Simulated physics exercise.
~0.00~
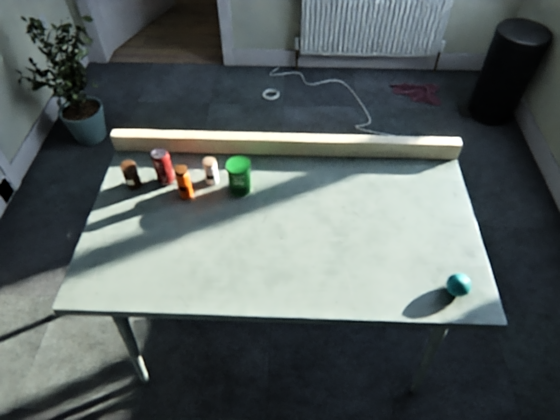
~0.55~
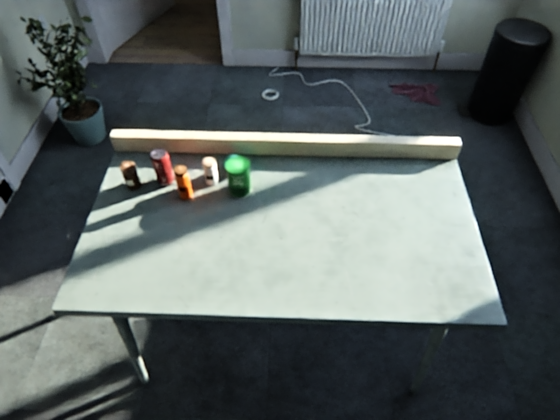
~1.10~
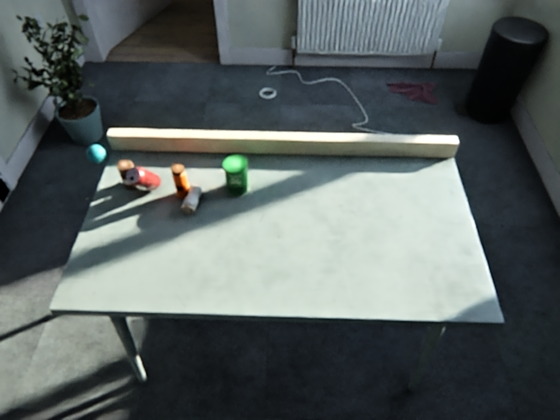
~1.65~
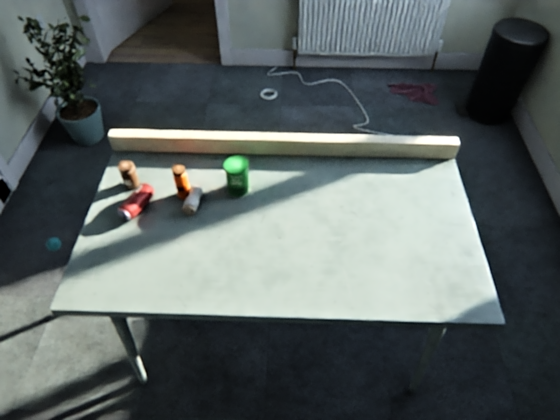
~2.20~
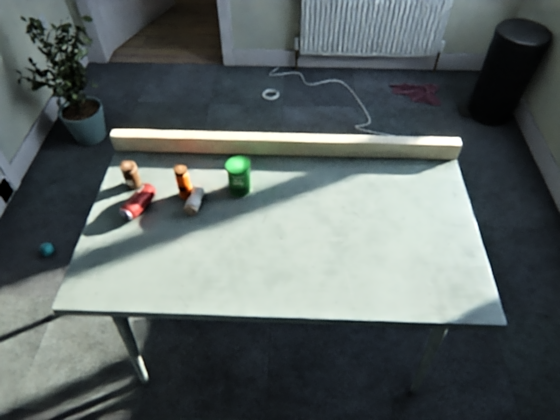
A pale table with a light wooden rail along its far edge stands on a dark floor, seen from above, with a plant to the left and a radiator and black bin behind. Brown, orange and white shakers, a red can and a green tin stand at the far left, while a turquoise ball is near the right front corner. The ball shoots left and away toward the group. The red can and white shaker topple as the ball leaves the table's left side. It drops to the floor, while the two fallen things lie beside the three still standing.
